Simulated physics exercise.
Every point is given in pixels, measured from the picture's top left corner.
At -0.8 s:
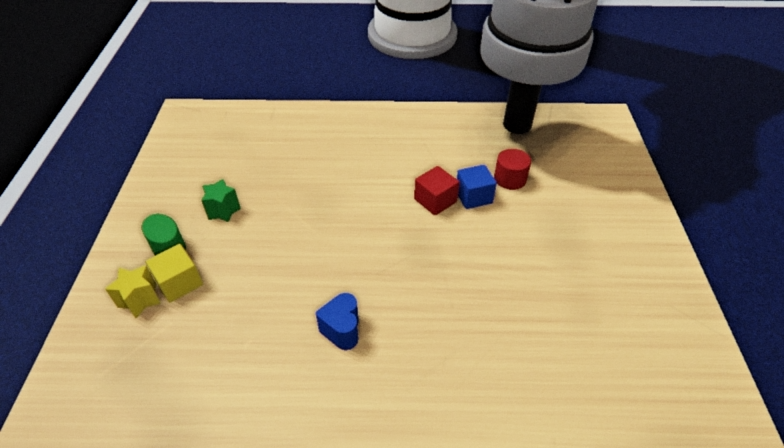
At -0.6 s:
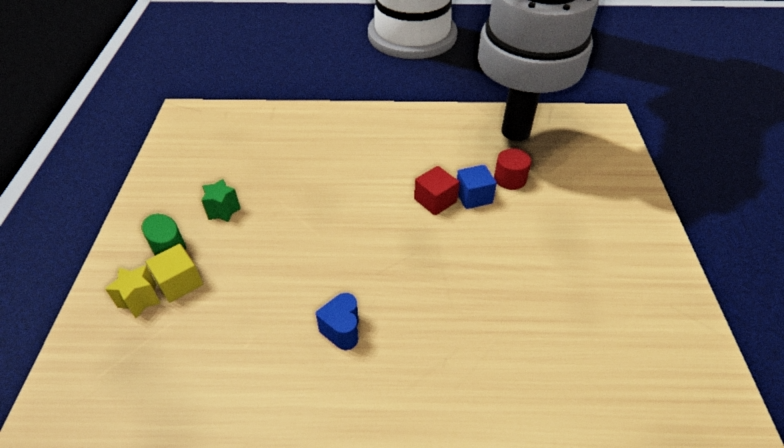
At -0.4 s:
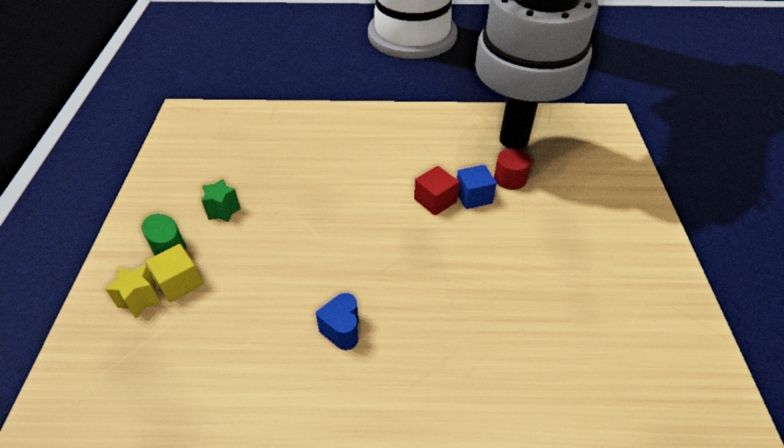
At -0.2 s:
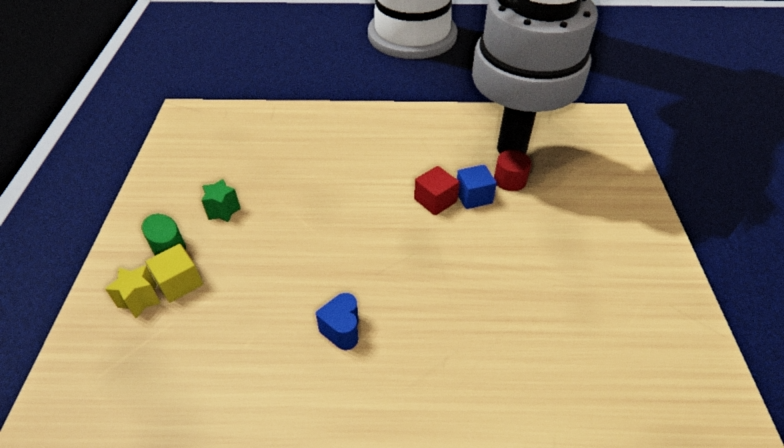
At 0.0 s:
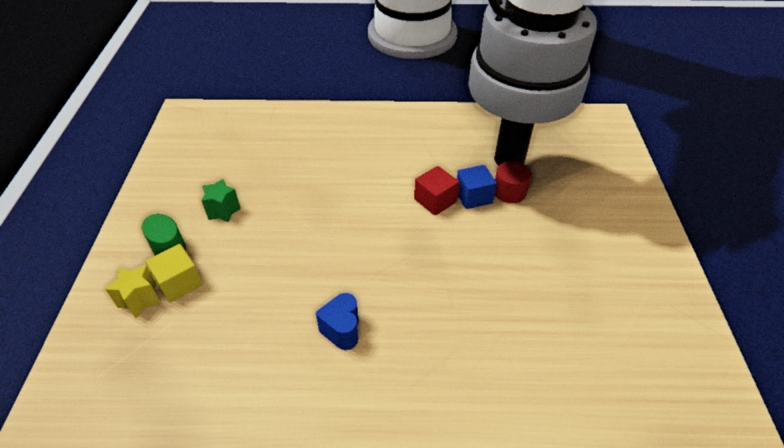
Robot arm with a black stick moving down the board and nudging a red round block slightly beside blue and red cubes.
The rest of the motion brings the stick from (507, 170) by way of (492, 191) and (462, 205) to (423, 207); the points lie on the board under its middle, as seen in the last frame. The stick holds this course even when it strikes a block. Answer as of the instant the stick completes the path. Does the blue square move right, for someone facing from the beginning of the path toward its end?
No - that is not the case.
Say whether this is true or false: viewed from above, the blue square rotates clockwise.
Verdict: False.
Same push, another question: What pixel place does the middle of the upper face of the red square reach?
My prediction: (386, 191).
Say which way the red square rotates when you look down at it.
It spins with the clock.
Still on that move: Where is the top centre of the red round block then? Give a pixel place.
Around (513, 196).
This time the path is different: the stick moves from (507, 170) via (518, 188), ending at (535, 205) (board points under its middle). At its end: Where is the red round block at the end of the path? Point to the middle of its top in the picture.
Put as a pixel place, it's (522, 203).
On the path given first. One third of the way, stick (494, 182); red square (433, 182), turned 15° clockwise; blue square (470, 183); red round block (514, 193).
Two thirds of the way, stick (463, 196); red square (412, 188), turned 70° clockwise; blue square (443, 202), turned 30° anticlockwise; red round block (513, 196).
At the end, stick (424, 197); red square (386, 191), turned 65° clockwise; blue square (426, 210), turned 65° anticlockwise; red round block (513, 196).
